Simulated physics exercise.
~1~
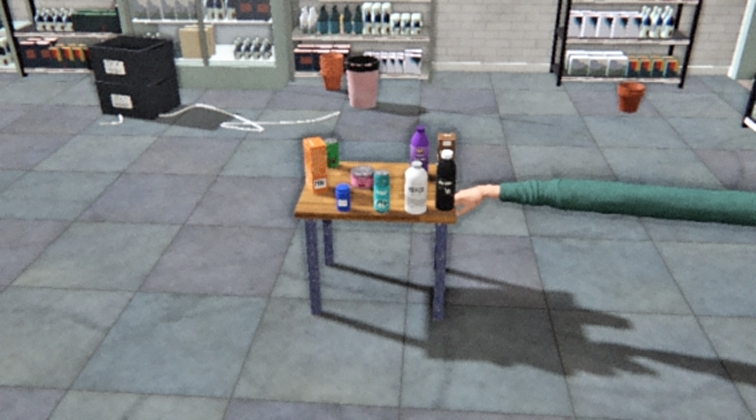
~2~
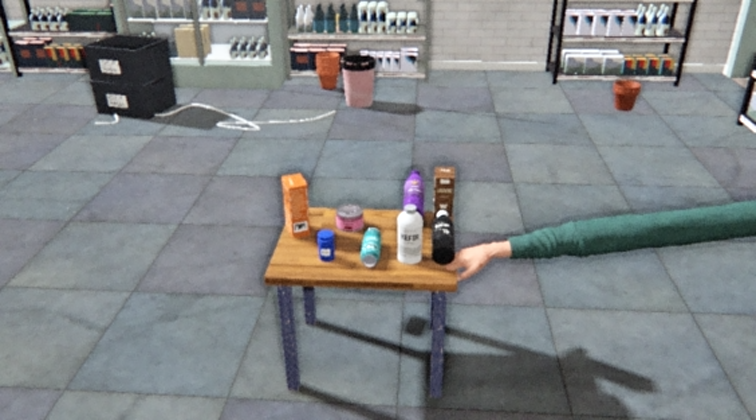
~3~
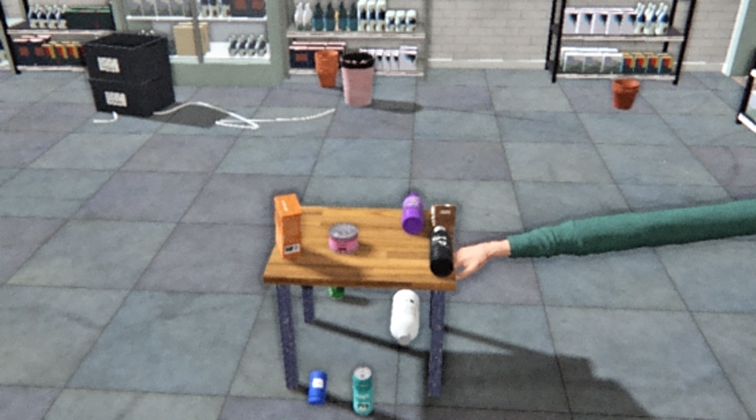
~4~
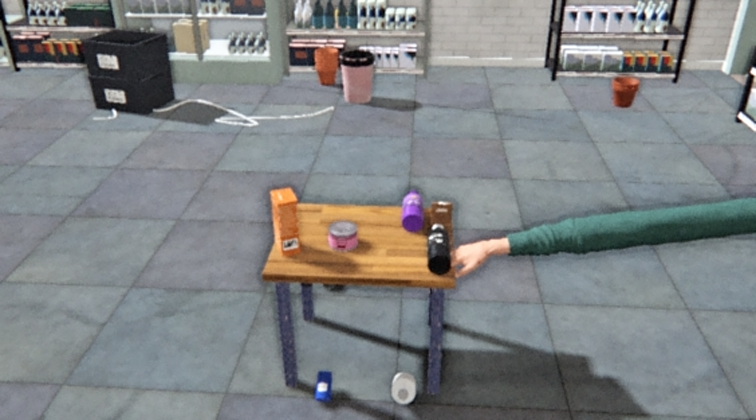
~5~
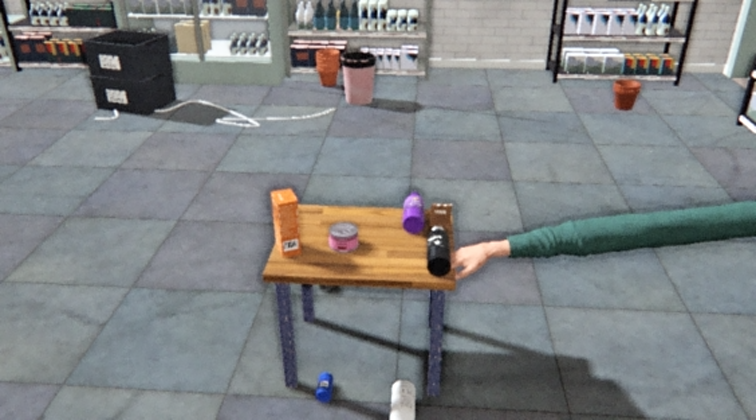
At first, bottles, cans, cartons and a pink tub stand on a small wooden table in a shop-like room, with a green-sleeved hand at its right edge. The table is pulled towards the viewer, and the black bottle tips over while the green can disappears from the tabletop. Next, the white bottle, turquoise can and blue shaker drop off the front, and the purple bottle topples. The fallen things shift on the floor, and the turquoise can passes out of sight. Finally, the orange carton and pink tub remain upright beside toppled items, with the hand still at the edge.
